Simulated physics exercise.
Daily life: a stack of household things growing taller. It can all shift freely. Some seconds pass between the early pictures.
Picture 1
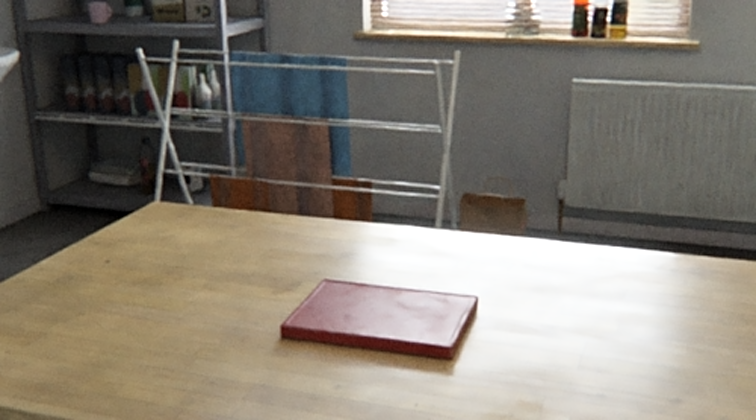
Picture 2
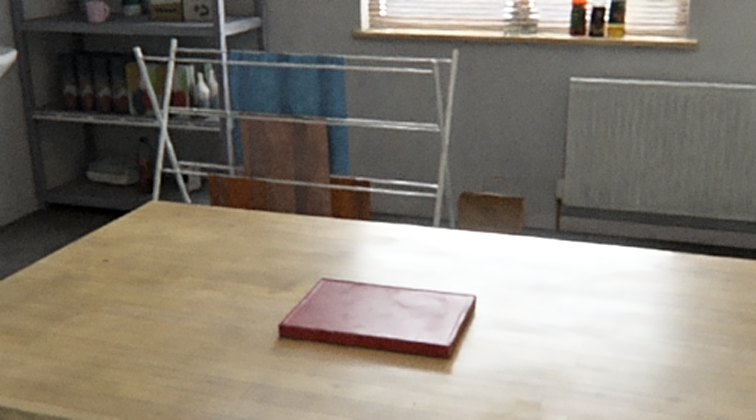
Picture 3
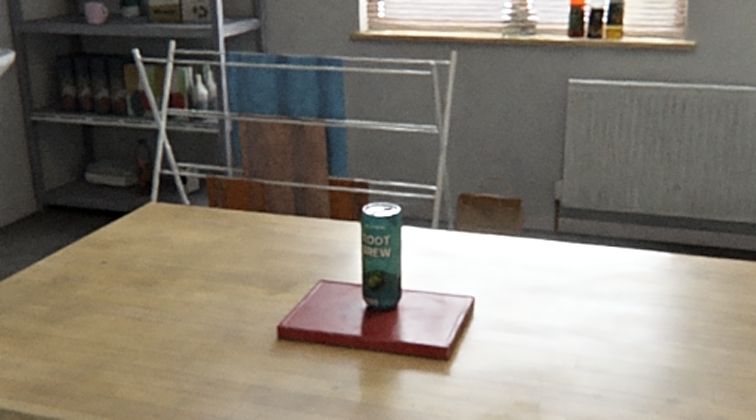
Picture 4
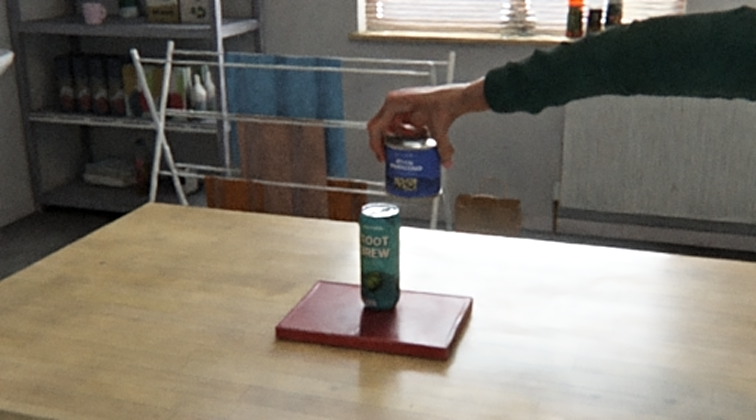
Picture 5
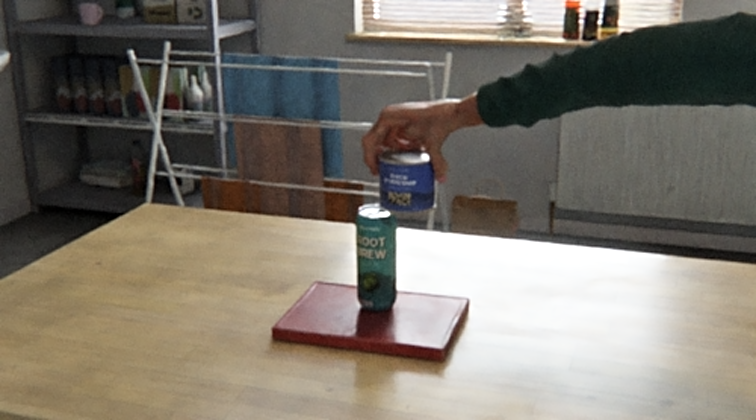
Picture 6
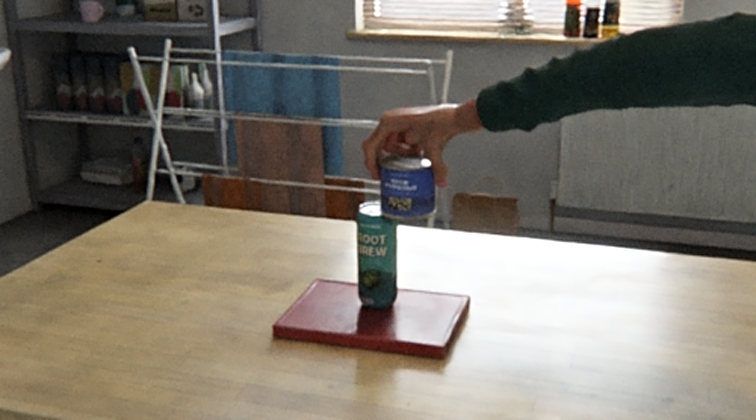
A hand lowers a blue tin onto a green can standing on a red tray.
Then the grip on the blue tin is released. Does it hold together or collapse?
It collapses.
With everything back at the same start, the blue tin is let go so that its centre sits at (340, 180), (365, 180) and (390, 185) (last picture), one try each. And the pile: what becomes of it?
Topples over, stays standing, stays standing.
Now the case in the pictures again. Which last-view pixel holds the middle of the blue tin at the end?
I'd say around (450, 281) in the last view.
Then, 0.30 s after the last picture, blue tin now fallen.
Then, 0.70 s after the last picture, nothing new.
At rest, fallen, blue tin; the other 2 in place. Seen from the same camera at the end, blue tin near (451, 281). The pile gives way.
